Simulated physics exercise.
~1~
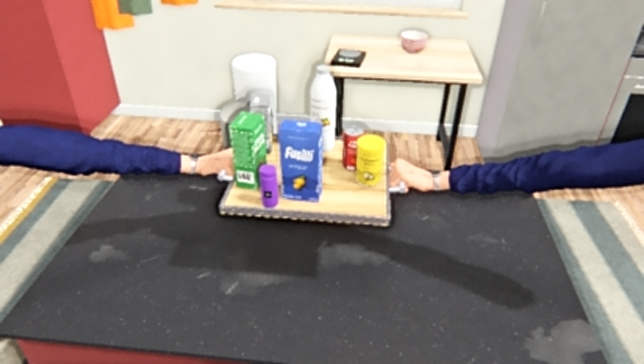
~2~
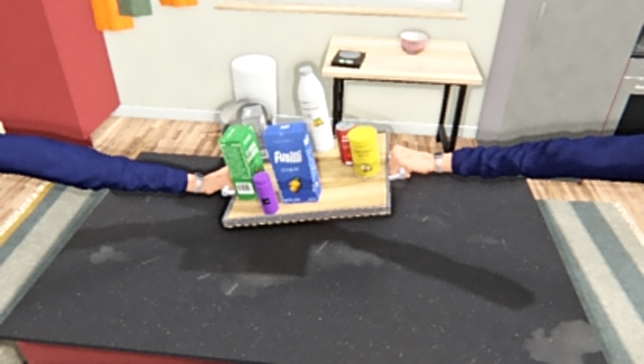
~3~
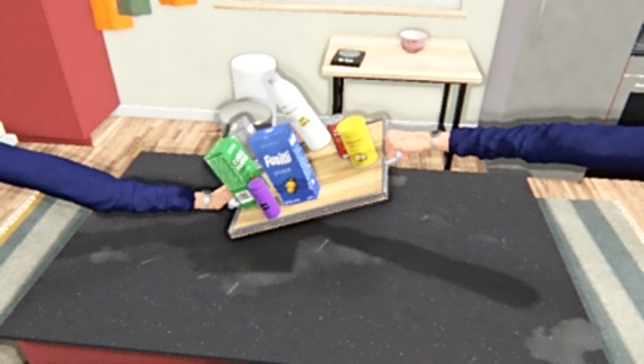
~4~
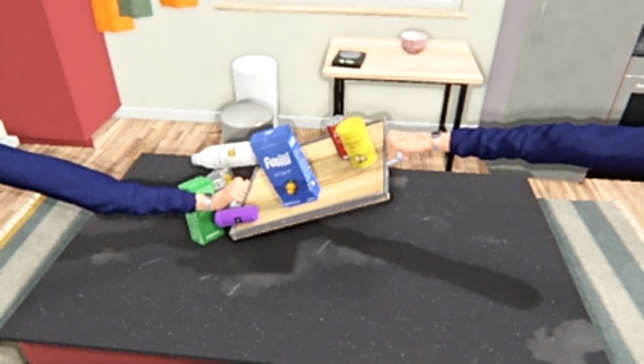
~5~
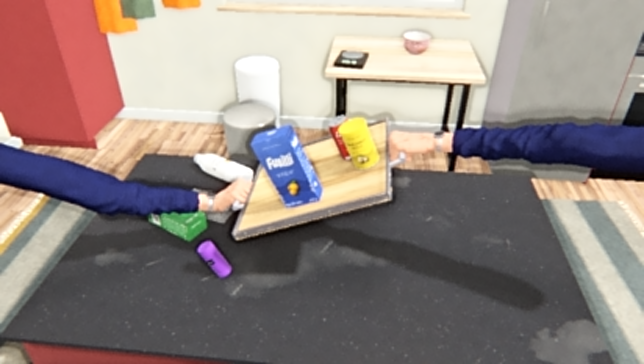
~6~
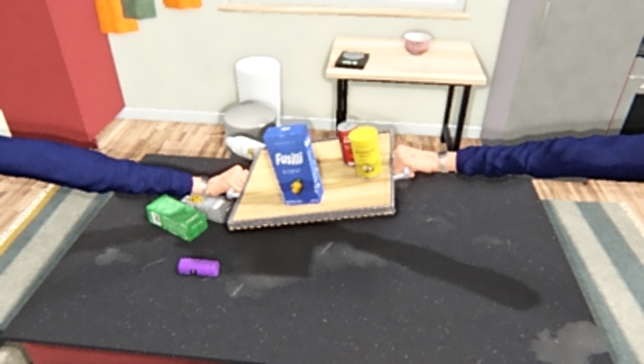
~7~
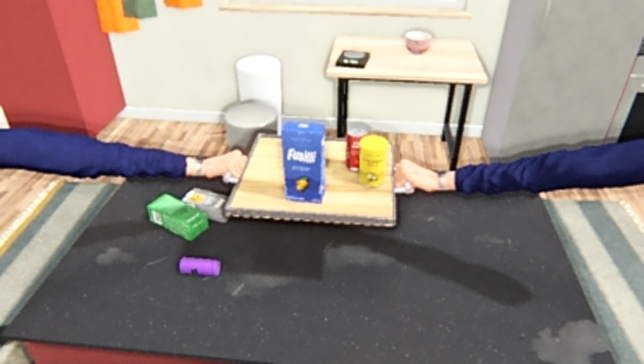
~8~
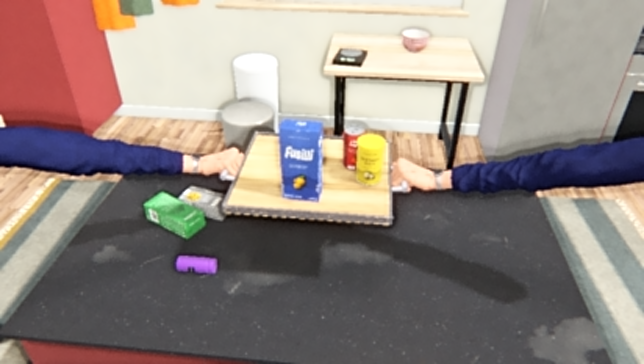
A tray of groceries held by two hands over a dark table tipped down to the left, spilling a green carton, a grey carton, a white bottle and a purple shaker, then levelled with the blue packet, red can and yellow tin still standing.
